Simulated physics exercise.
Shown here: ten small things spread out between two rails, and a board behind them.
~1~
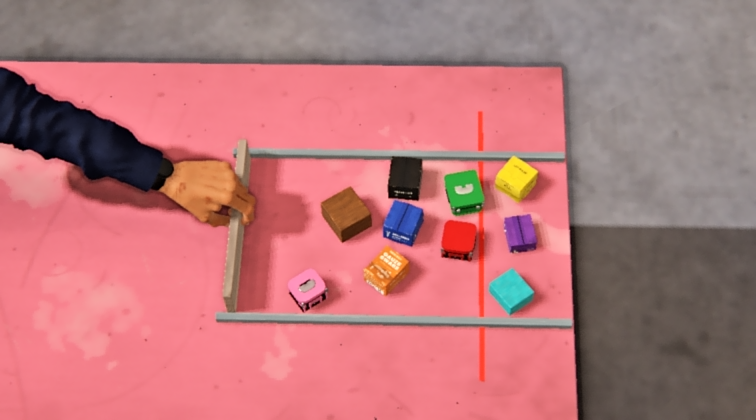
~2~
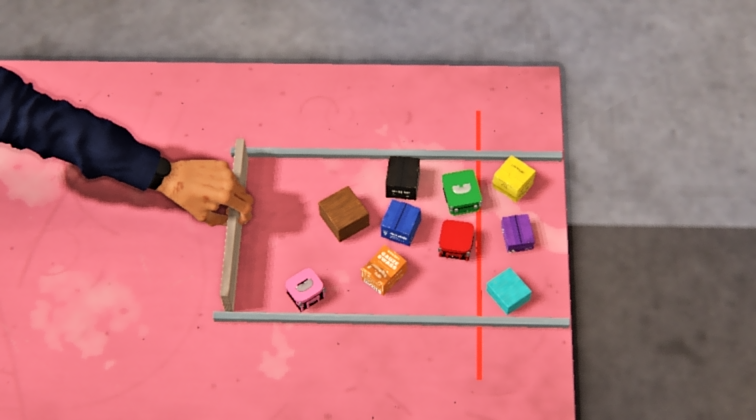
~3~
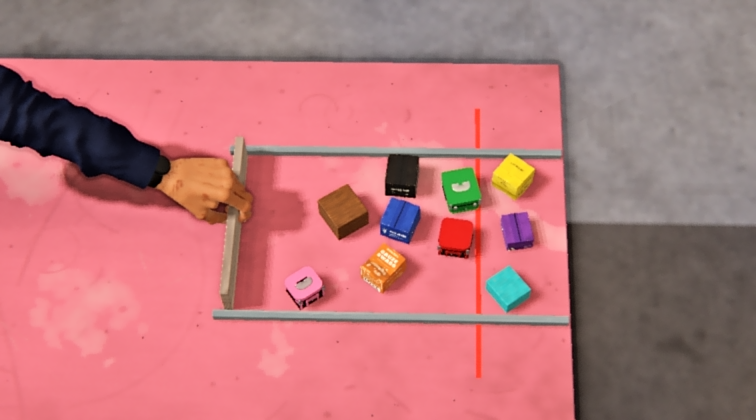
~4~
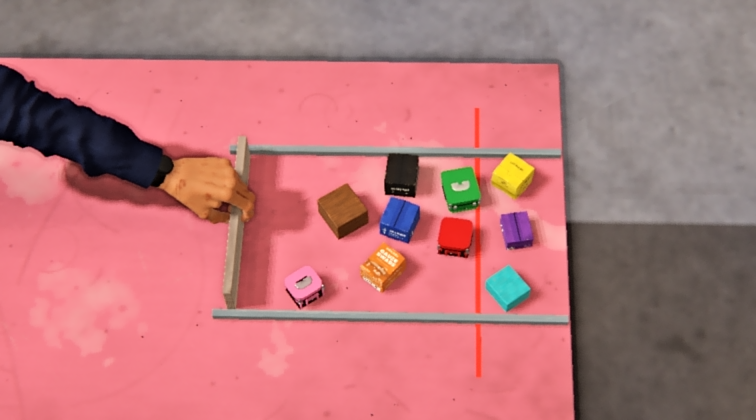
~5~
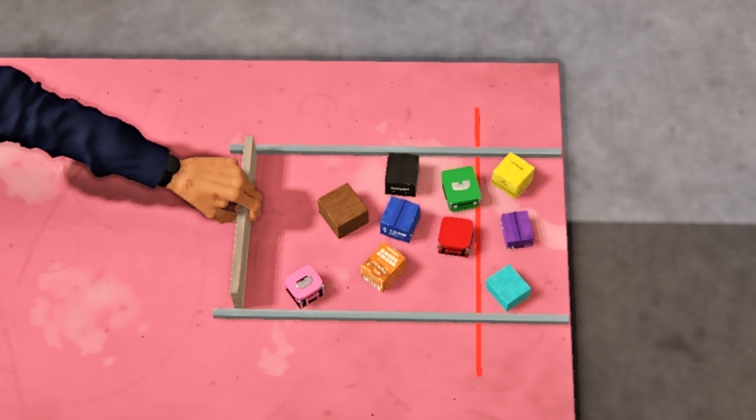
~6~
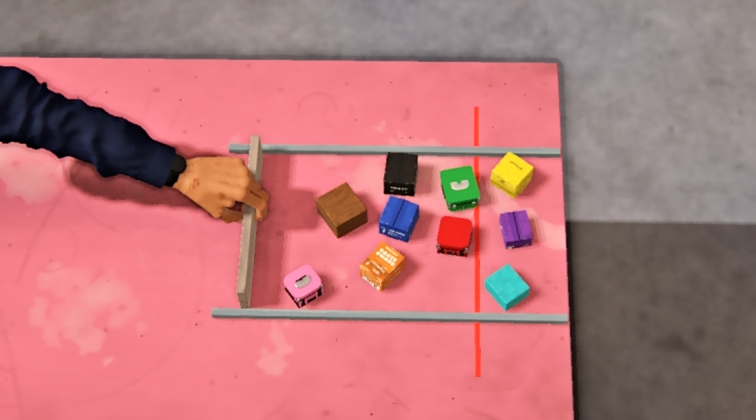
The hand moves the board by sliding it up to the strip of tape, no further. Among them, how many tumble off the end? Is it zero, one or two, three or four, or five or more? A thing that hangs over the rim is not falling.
From what happens, the ones that come off the end make one or two in total.
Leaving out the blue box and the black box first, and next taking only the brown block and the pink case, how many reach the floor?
The count is 0 in one try and 0 in the other, in that order.
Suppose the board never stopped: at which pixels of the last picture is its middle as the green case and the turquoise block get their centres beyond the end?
Near (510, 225), then near (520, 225).
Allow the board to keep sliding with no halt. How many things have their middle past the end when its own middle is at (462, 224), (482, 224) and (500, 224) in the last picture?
Past-the-end tally - position 1: 1, position 2: 3, position 3: 3.
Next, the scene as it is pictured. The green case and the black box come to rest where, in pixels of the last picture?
The green case finishes at (527, 191); the black box finishes at (492, 175).
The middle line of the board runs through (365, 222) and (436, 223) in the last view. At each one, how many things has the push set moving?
Moved so far: 4, later 9.
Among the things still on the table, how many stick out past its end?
As for overhanging, the count is 2.
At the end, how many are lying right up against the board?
The count in contact is 4.
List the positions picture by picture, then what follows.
In the first picture, purple box (520, 234); yellow box (516, 180); turquoise block (511, 292); board (237, 225); tape (481, 238).
In the second picture, yellow box (514, 179); blue box (401, 223).
In the third picture, turquoise block (508, 289); board (234, 222).
In the fourth picture, purple box (517, 230); orange box (383, 268).
In the fifth picture, yellow box (513, 176); green case (461, 190).
In the sixth picture, purple box (516, 229); yellow box (512, 175); turquoise block (507, 288); board (250, 221); tape (477, 234).
Early on, none off yet; purple box at rest near (516, 229); yellow box at rest near (512, 175); turquoise block at rest near (507, 288).
A while later, none off yet; purple box moving near (522, 230); yellow box at rest near (512, 175); turquoise block at rest near (507, 288).
Finally, the number that fall off is one or two; lost, purple box.
